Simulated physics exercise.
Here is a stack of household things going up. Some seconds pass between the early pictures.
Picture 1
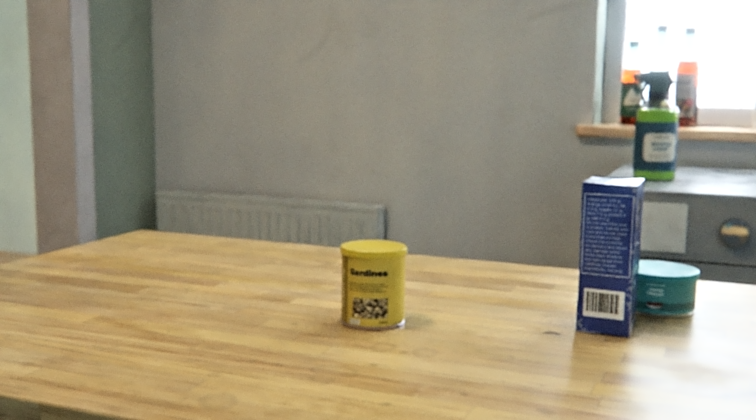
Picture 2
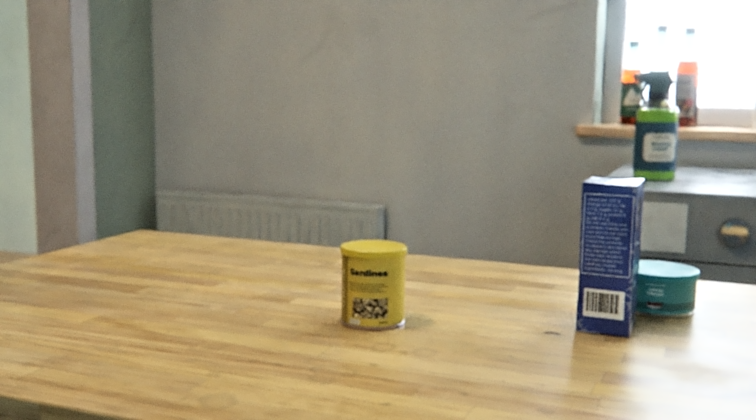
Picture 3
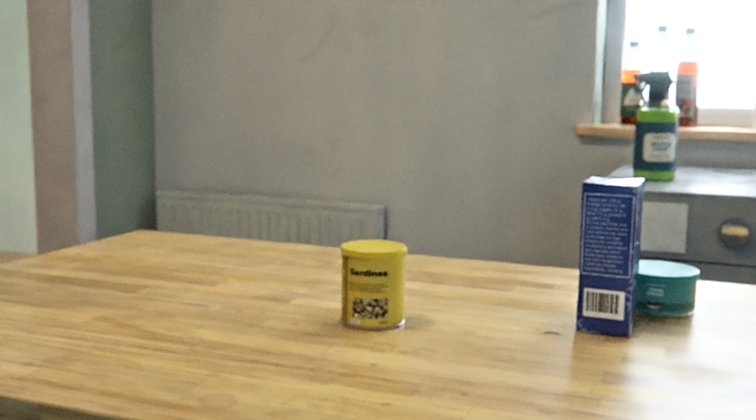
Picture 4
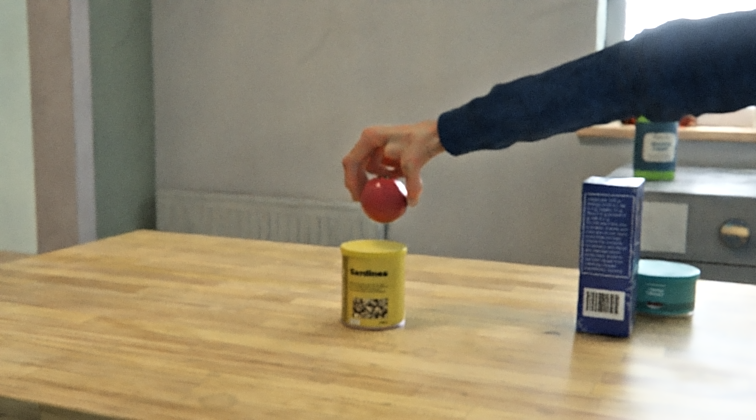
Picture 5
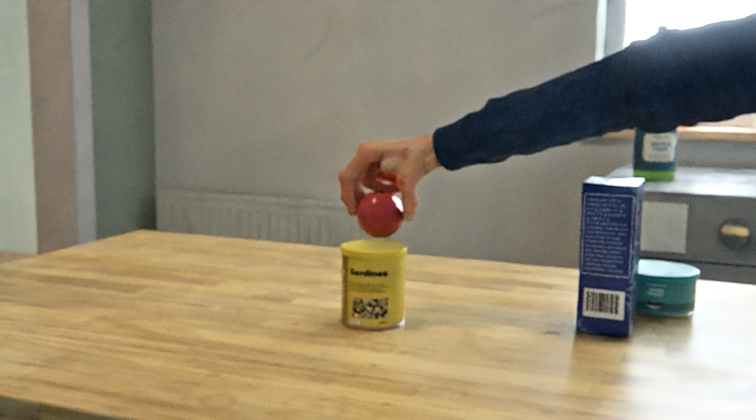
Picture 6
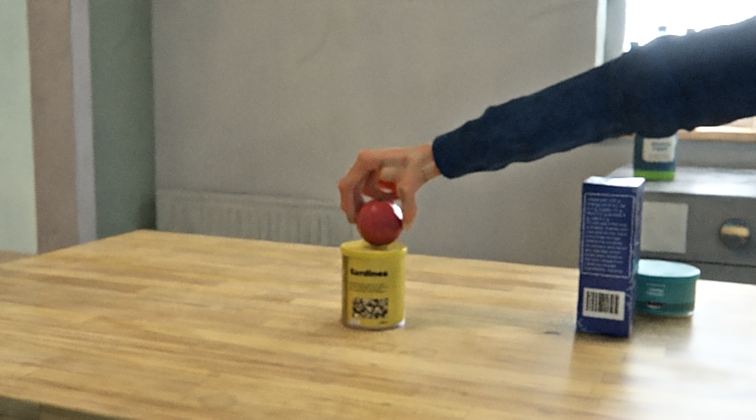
A hand lowers a red tomato onto the yellow pot on the wooden table.
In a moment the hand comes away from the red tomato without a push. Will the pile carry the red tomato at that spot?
The pile holds.
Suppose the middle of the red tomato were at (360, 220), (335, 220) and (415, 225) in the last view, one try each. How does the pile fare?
First try: It holds; second try: It comes apart; third try: It gives way.
Then, 0.20 s on from there, no change.
Then, 0.40 s on from there, red tomato resting near (380, 223).
In the end, all 4 unmoved. At the end, from the last picture's camera, red tomato near (380, 223). The pile keeps its balance.
